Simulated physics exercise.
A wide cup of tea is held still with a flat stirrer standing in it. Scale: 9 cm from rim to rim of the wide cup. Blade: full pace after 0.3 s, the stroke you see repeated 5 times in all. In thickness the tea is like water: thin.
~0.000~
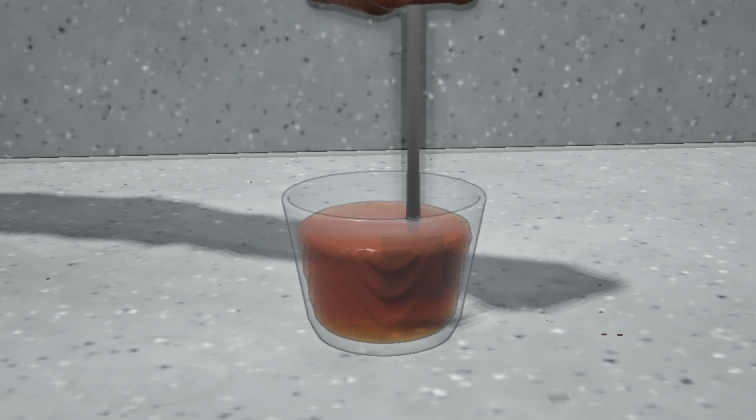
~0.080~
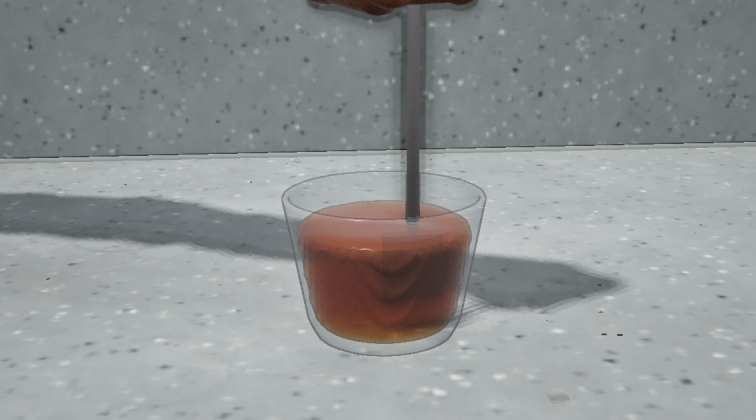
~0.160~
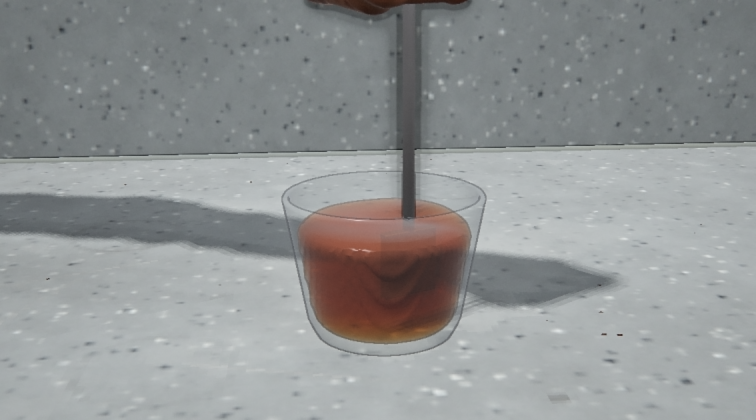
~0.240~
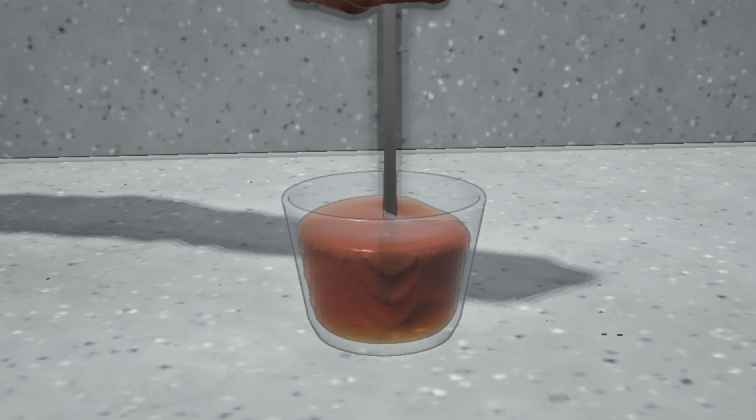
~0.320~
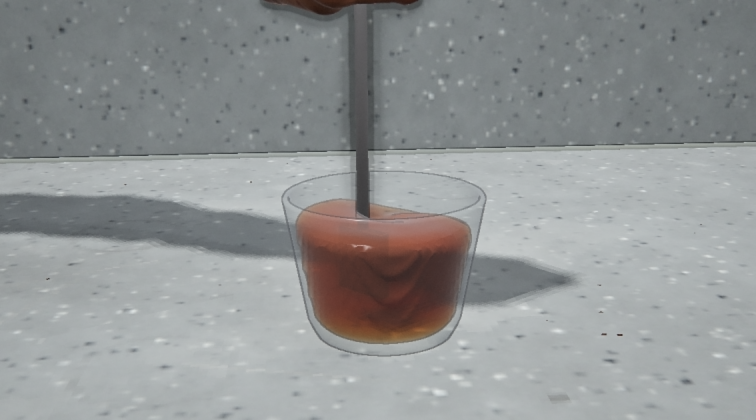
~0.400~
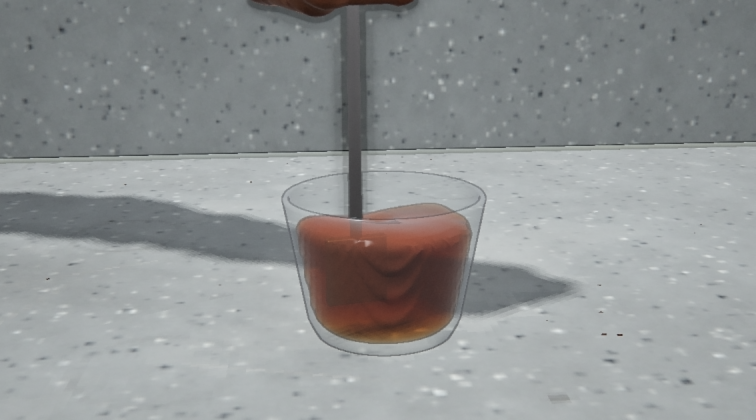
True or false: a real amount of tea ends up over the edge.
False.
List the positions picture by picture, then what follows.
In the first frame, the stem is at (414, 53); surface from (295, 225) to (472, 221); the rim runs from (285, 201) to (481, 195).
In the second frame, the stem is at (413, 53); surface from (295, 225) to (472, 221).
In the third frame, the stem is at (409, 52); surface from (296, 225) to (471, 220).
In the fourth frame, the stem is at (389, 50); surface from (295, 224) to (468, 223).
In the fifth frame, the stem is at (361, 51); surface from (294, 219) to (472, 222).
In the sixth frame, the stem is at (354, 54); surface from (296, 218) to (472, 218).
By 0.97 s 0 ml is over the rim.
By 1.54 s 0 ml is over the rim.
By 2.12 s 0 ml is over the rim.
By 2.69 s 0 ml is over the rim.
At rest 0 ml is over the rim.
